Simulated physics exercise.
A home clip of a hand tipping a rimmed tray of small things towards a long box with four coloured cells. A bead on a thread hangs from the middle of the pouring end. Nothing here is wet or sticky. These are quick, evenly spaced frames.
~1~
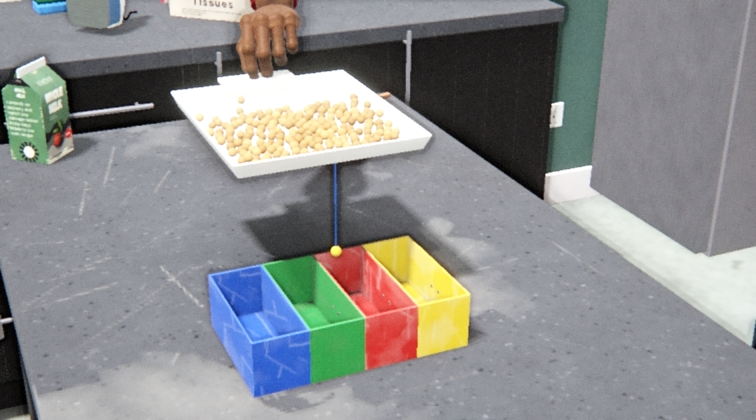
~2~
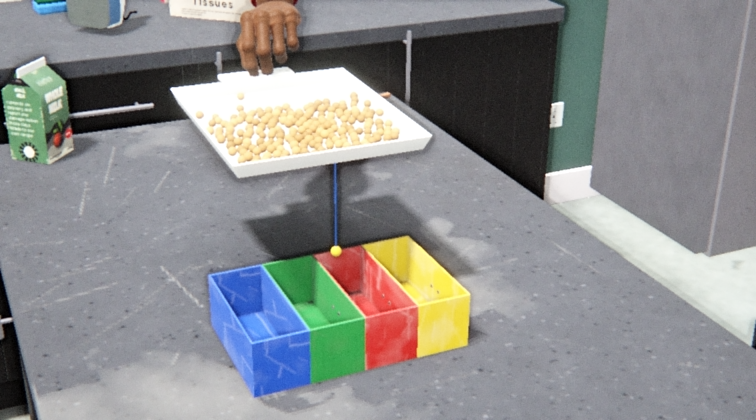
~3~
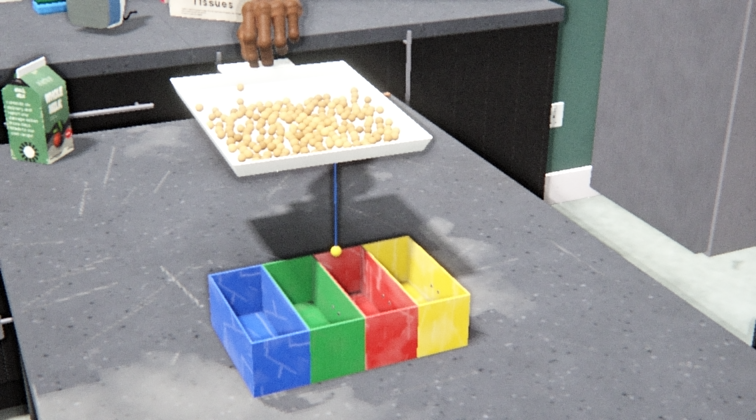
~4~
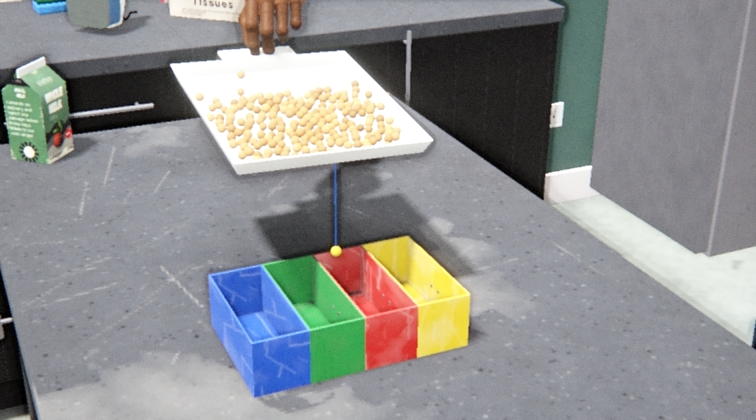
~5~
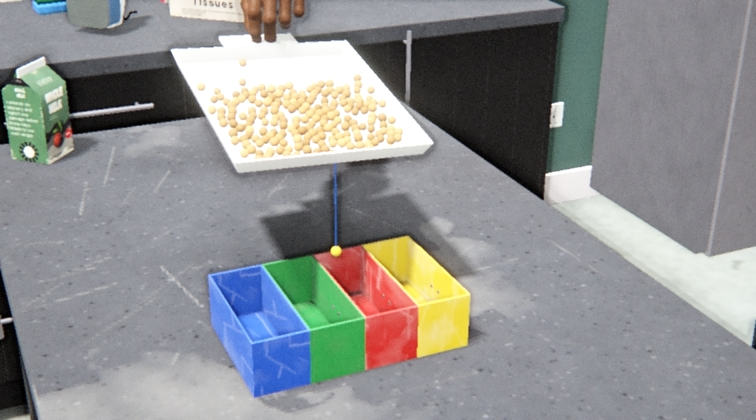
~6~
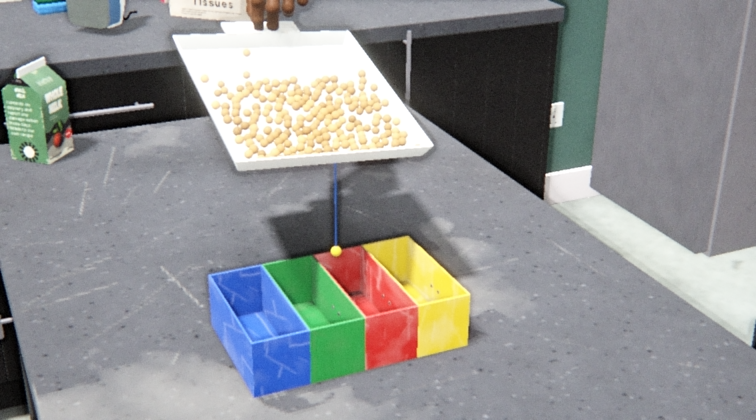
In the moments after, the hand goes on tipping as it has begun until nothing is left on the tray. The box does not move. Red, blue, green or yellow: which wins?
Most goes to the yellow cell.
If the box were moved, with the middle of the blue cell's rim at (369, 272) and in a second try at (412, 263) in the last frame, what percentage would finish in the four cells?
About 90 and 70 per cent.
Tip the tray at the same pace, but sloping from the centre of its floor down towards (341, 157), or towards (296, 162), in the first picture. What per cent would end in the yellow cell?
In turn 30 and 0 in a hundred.
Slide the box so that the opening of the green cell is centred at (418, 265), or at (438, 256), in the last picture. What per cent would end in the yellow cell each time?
Near 0 % and 0 %.
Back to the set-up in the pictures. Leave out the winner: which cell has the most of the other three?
Next in line is red.
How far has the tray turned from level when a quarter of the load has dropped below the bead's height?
At about 65°.
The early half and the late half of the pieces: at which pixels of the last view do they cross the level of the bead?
The first part at (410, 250); the rest at (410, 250).
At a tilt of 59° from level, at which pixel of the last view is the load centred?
At about (374, 157).
Soon, tray tipped steeply; about two thirds on the tray; a small part in the yellow cell; a small part in the red cell; a stray few in the green cell; about a quarter falling or outside the box.
A while on, tray tipped right over; about a third in the yellow cell; about a quarter in the red cell; a stray few in the green cell; a stray few in the blue cell; about a third falling or outside the box.
Towards the end, tray tipped past a quarter turn; about a third in the yellow cell; about a quarter in the red cell; a stray few in the green cell; a stray few in the blue cell; about a quarter falling or outside the box.
Finally, tray tipped past a quarter turn; about a third in the yellow cell; about a quarter in the red cell; a stray few in the green cell; a stray few in the blue cell; about a quarter outside the box.
